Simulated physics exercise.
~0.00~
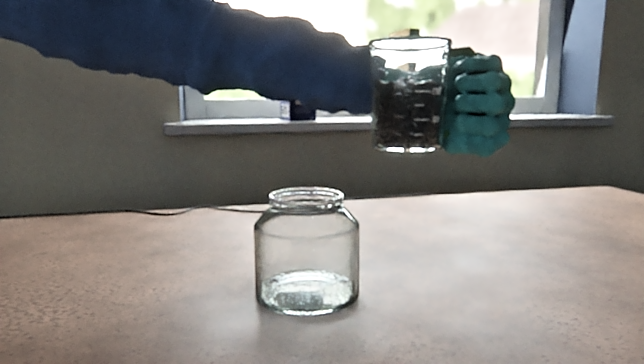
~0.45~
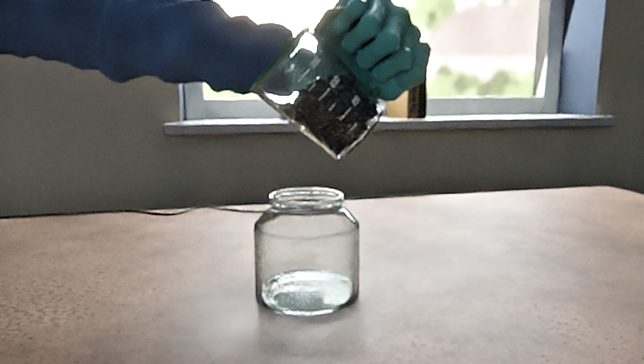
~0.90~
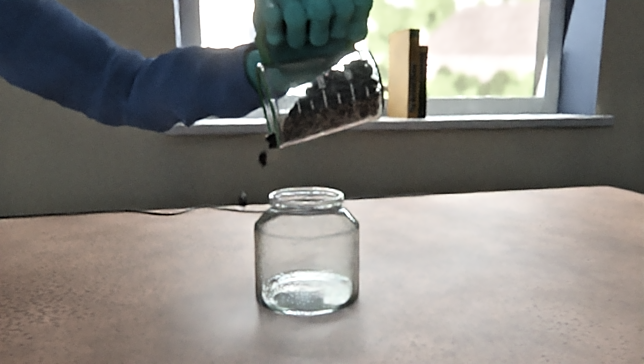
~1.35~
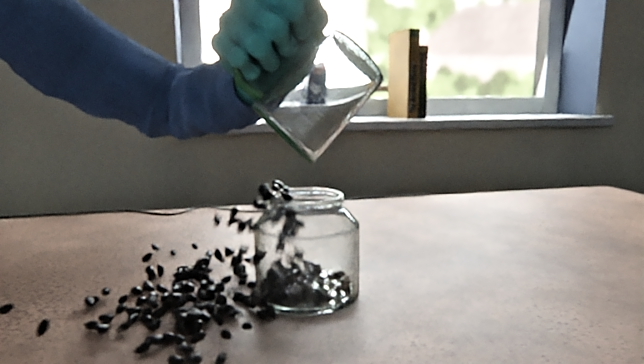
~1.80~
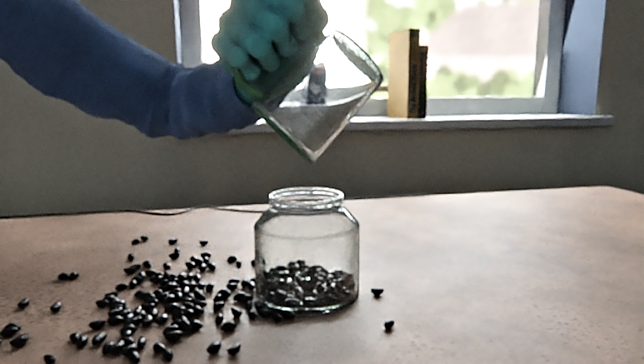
A gloved hand in a blue sleeve moved a clear cup of black beans left over an open glass jar and tipped it until it emptied, but most of the beans spilled across the table to the left, leaving some inside the jar.
